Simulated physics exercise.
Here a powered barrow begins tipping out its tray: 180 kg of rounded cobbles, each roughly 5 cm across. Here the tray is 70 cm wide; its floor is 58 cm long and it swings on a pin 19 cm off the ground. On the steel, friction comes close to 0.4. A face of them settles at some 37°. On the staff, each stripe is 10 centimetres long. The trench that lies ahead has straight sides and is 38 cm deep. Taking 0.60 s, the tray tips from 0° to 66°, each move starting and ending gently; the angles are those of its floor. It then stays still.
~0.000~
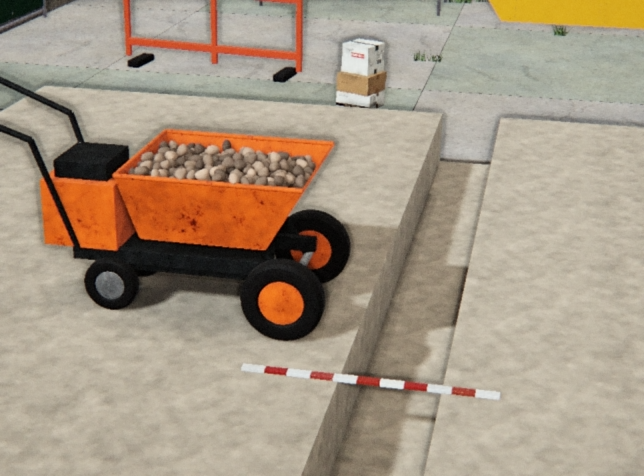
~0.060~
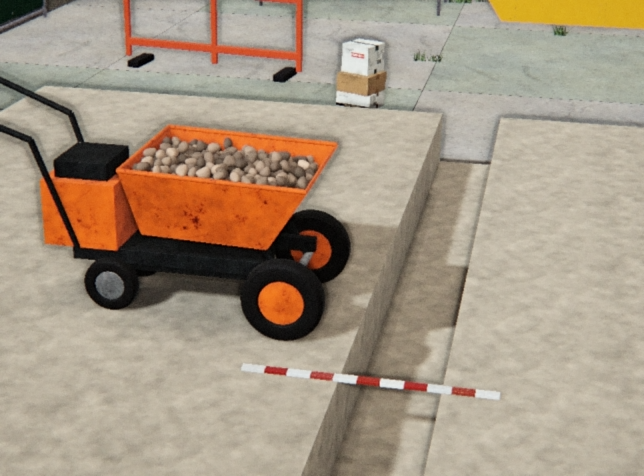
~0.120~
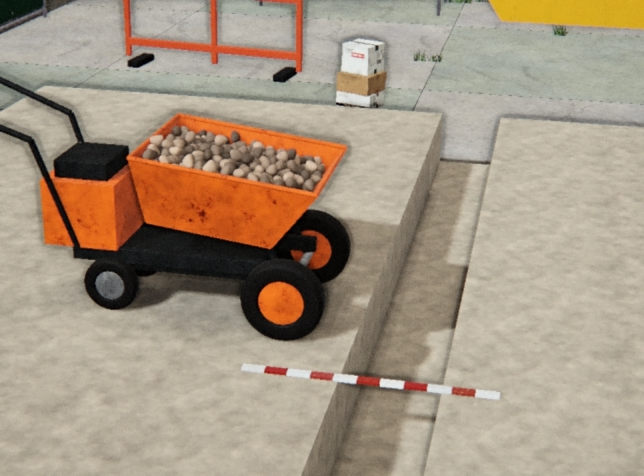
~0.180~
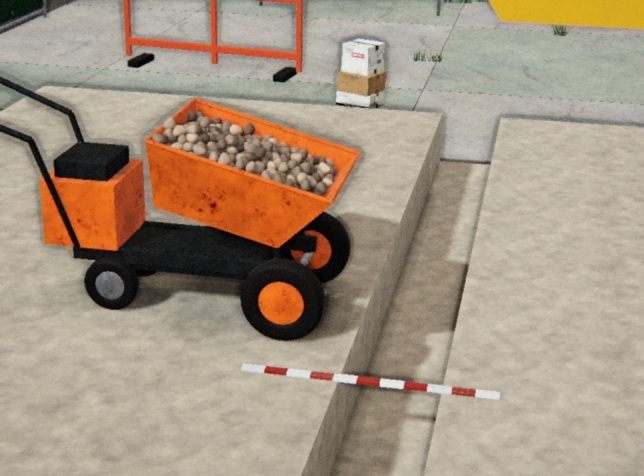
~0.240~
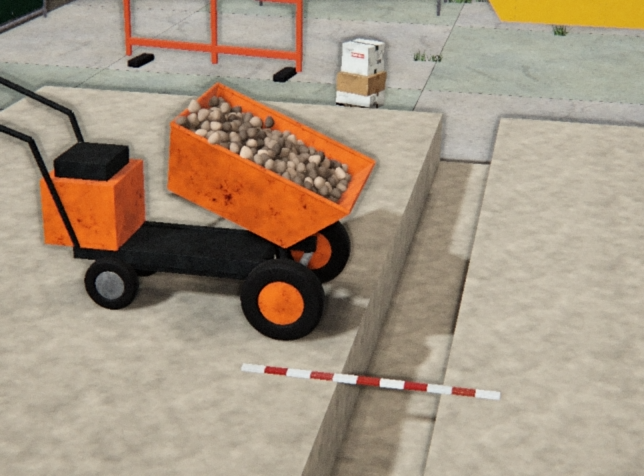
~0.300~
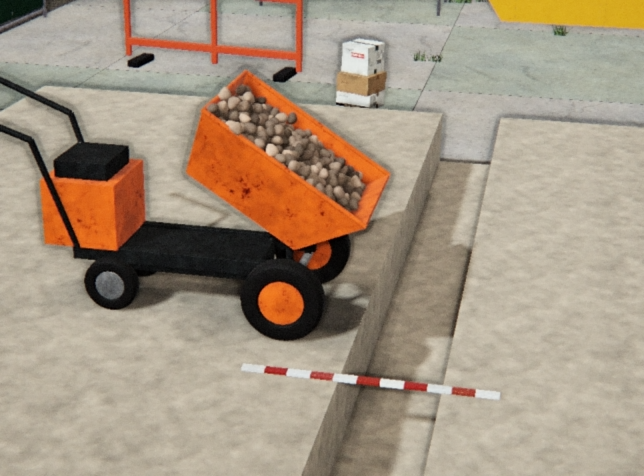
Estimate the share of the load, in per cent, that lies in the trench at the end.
I would say 28 per cent of the load lies in the trench at the end.
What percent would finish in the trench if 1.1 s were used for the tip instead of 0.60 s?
Roughly 45% would finish there.
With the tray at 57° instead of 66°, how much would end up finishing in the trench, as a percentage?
Then about 20 per cent.
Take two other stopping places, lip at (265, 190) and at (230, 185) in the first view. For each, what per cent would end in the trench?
About 55 per cent first, then about 75 per cent.
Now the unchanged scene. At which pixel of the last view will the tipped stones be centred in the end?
Around (498, 326).
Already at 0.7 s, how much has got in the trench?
Some 15 per cent.
After 0.4 s the floor is at 56°; 100 % in the tray; the foremost stones are at (387, 228).
After 0.7 s the floor is at 66°; 77 % in the tray, 14 % in the trench, 9 % past the trench; the foremost stones are at (489, 313).
After 1.0 s the floor is at 66°; 30 % in the tray, 15 % in the trench, 54 % past the trench; the foremost stones are past the picture's edge.
After 3.0 s the floor is at 66°; 18 % in the tray, 28 % in the trench, 55 % past the trench; the foremost stones are past the picture's edge.
